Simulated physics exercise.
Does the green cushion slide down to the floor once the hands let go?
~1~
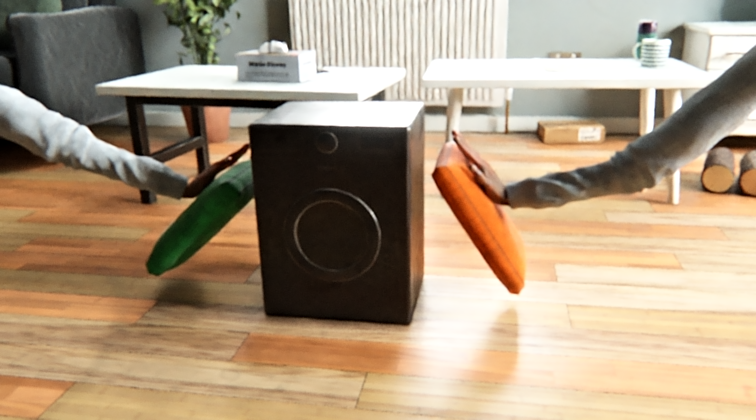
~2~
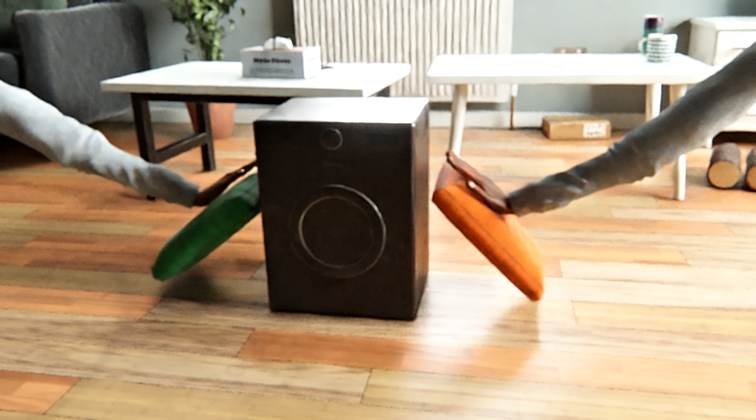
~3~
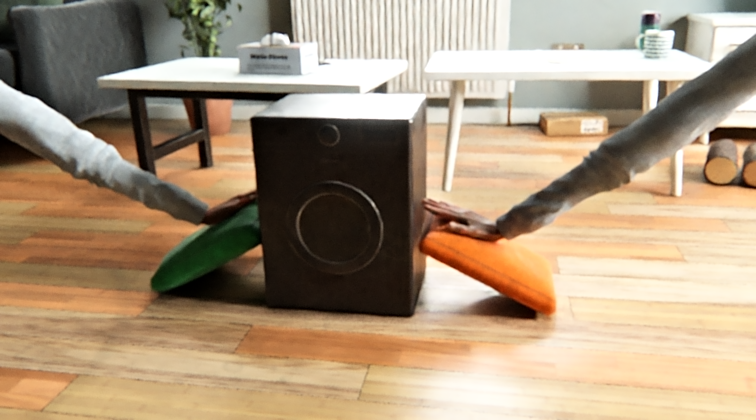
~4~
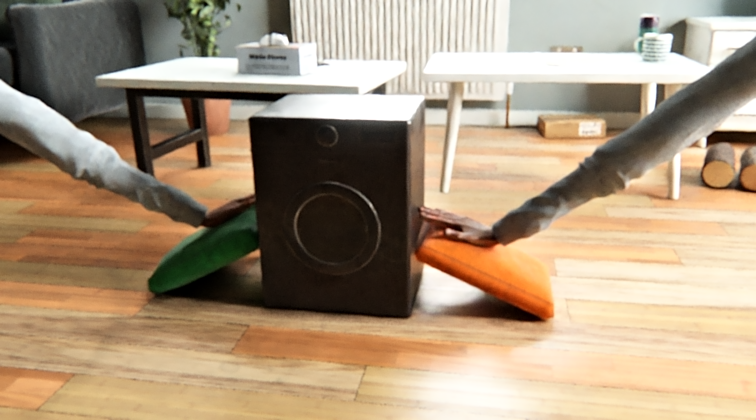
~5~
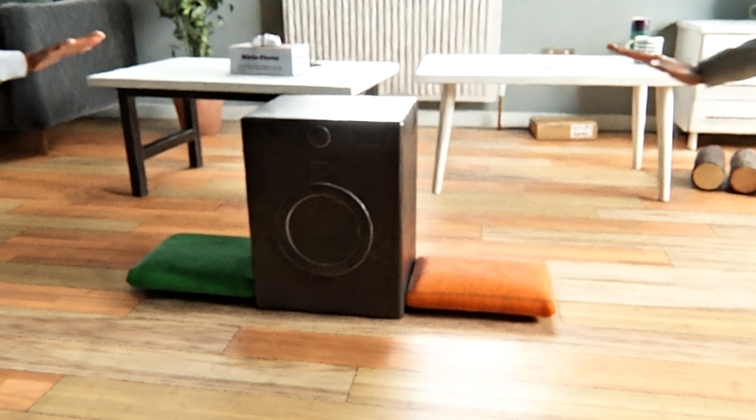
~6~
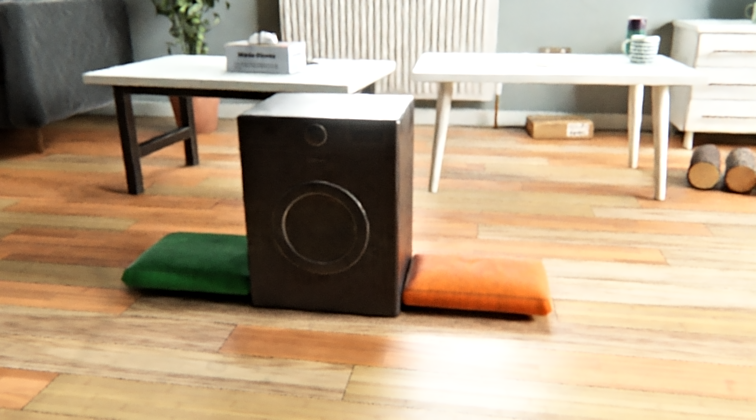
Yes, the green cushion slumps down and ends up lying flat on the floor beside the black box.
